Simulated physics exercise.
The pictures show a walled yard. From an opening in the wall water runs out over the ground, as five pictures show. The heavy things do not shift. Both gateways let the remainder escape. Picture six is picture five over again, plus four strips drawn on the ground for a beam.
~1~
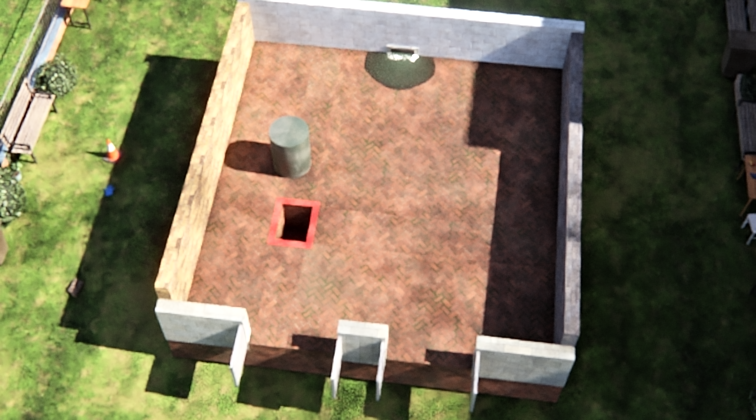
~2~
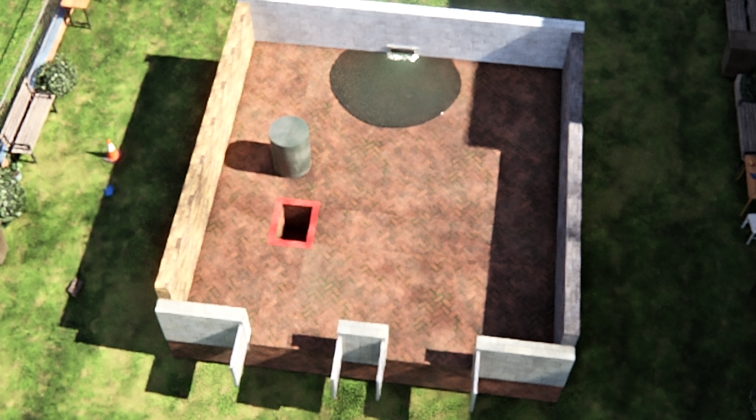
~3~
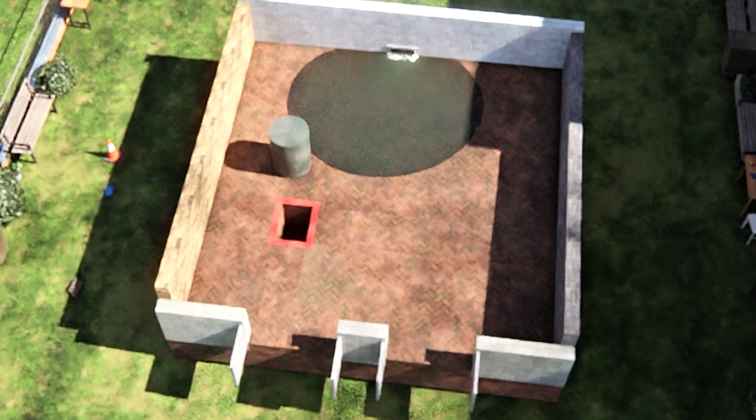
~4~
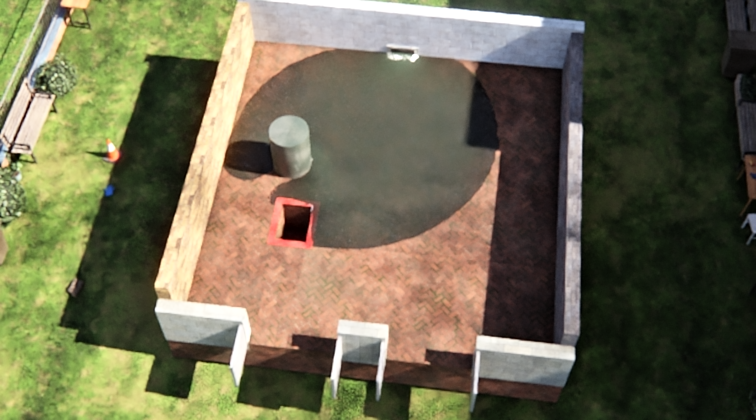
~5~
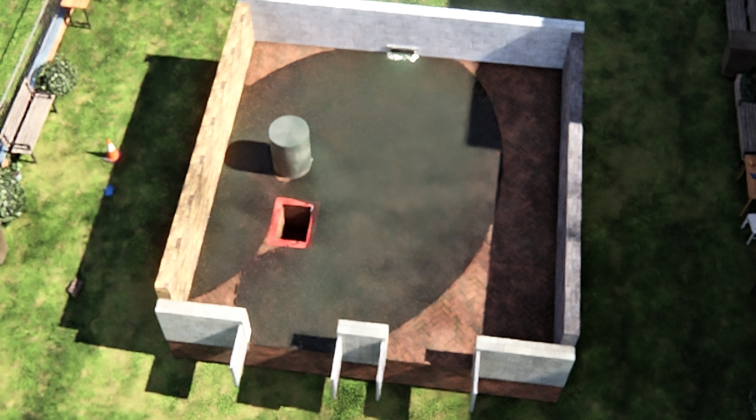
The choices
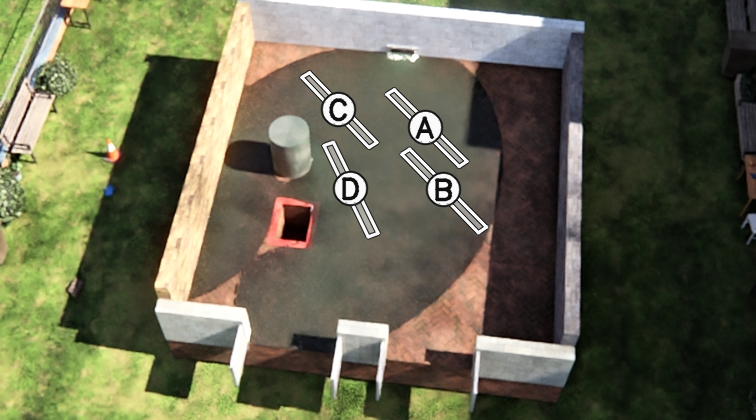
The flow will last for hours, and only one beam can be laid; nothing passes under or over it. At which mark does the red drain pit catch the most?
B is best.
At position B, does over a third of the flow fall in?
No.
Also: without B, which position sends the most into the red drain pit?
Here it is position A.
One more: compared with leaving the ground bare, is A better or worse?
Worse.
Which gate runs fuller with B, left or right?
More leaves on the left.
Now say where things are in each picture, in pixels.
The first frame shows outfall at (403, 51); red drain pit at (294, 223); open gate at (295, 337); open gate at (430, 352); 3 % of the ground under water, visible out to (374, 76); red drain pit still dry.
In the second frame, 10 % of the ground under water, visible out to (381, 122); red drain pit still dry.
In the third frame, 22 % of the ground under water, visible out to (331, 162); red drain pit still dry.
In the fourth frame, 40 % of the ground under water, visible out to (351, 246); red drain pit taking water.
In the fifth frame, 63 % of the ground under water, visible out to (190, 290); red drain pit taking water.
In white, A from (390, 92) to (463, 163); B from (405, 151) to (482, 229); C from (305, 74) to (373, 144); D from (328, 143) to (373, 235).
With A, about 13 % of the stream goes into the red drain pit, about 87 % out by the gates.
With B, about 23 % of the stream goes into the red drain pit, about 77 % out by the gates.
With C, about 7 % of the stream goes into the red drain pit, about 93 % out by the gates.
With D, about 6 % of the stream goes into the red drain pit, about 94 % out by the gates.
